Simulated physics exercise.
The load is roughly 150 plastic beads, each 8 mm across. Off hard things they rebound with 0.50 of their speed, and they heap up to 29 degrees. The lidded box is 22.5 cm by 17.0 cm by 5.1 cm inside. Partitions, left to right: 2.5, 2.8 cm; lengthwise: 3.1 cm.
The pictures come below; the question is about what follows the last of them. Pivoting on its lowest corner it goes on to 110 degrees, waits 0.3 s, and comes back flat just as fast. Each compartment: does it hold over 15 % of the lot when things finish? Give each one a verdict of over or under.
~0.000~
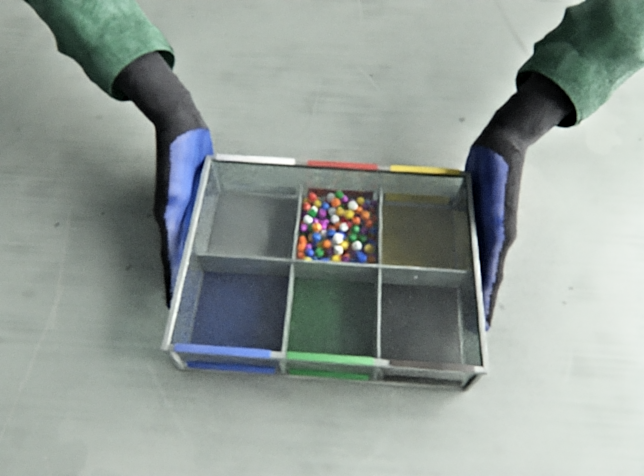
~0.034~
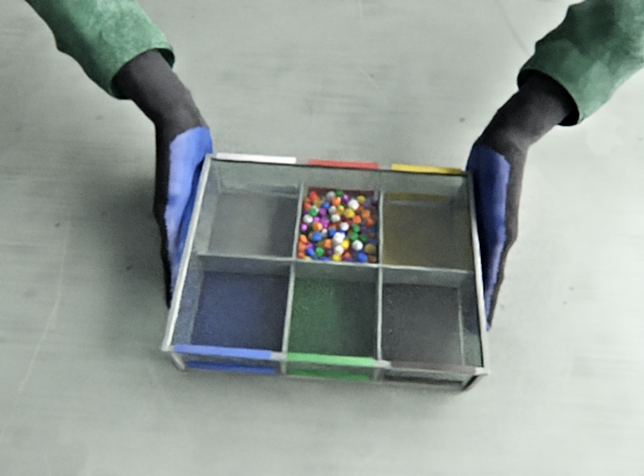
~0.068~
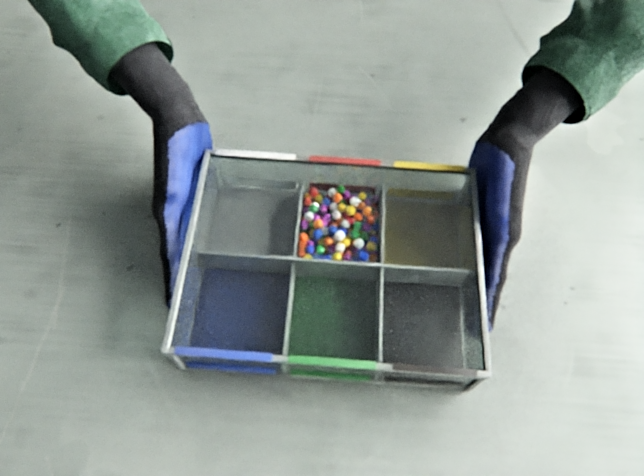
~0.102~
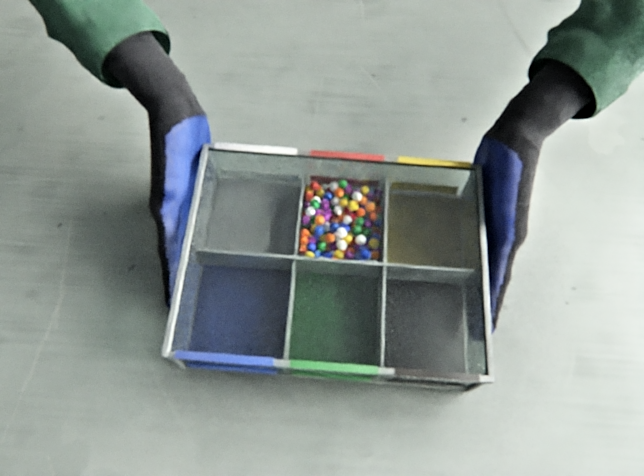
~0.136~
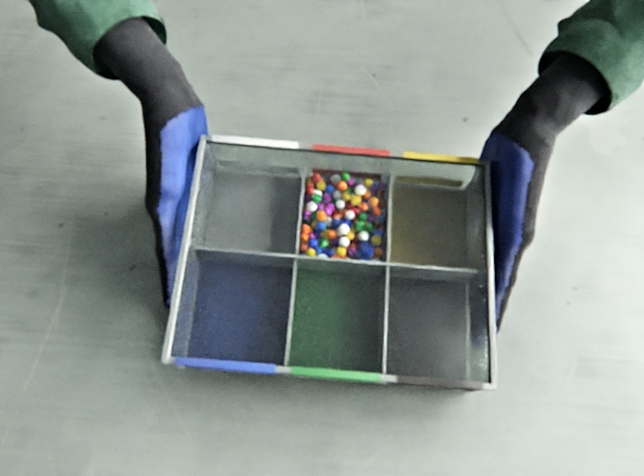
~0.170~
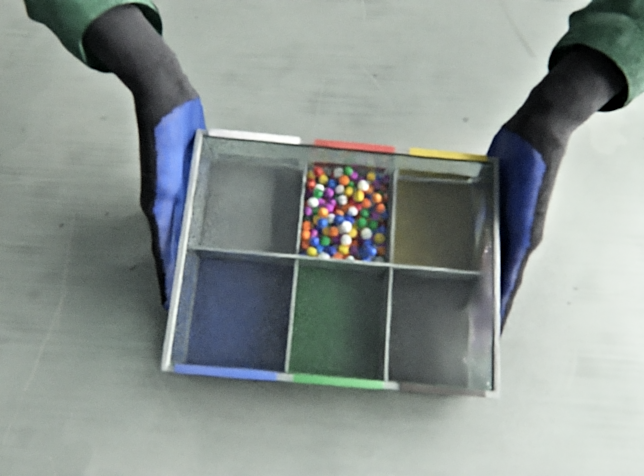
Red compartment - under; blue compartment - under; green compartment - over; yellow compartment - under; white compartment - under; black compartment - over.
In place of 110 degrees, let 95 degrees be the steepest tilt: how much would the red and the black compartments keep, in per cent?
Red: 10; black: 50 (per cent).
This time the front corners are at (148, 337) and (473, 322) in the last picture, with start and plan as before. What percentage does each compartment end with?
Result - red: 0 %; blue: 5 %; green: 0 %; yellow: 0 %; white: 95 %; black: 0 %.
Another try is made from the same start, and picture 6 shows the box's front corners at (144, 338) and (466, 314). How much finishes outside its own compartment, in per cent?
In that case close to 100 per cent.
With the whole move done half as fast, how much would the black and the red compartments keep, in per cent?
Then black would get 60 per cent, while red would get 0 per cent.
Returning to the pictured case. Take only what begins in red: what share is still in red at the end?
I'd estimate about 0 %.
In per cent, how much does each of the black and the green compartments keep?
The black compartment ends with 55 per cent, the green one with 40 per cent.
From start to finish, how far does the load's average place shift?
I'd put it at close to 11.0 cm.
Then, at 0.98 s, tilt 110 degrees; red 10 %, blue 5 %, green 50 %, black 40 %.
After 1.52 s, tilt 59 degrees; green 45 %, black 55 %.
After 2.11 s, tilt 0 degrees; green 40 %, black 55 %.
In the end, at 2.7 s, red 0 %, blue 0 %, green 40 %, yellow 0 %, white 0 %, black 55 %.
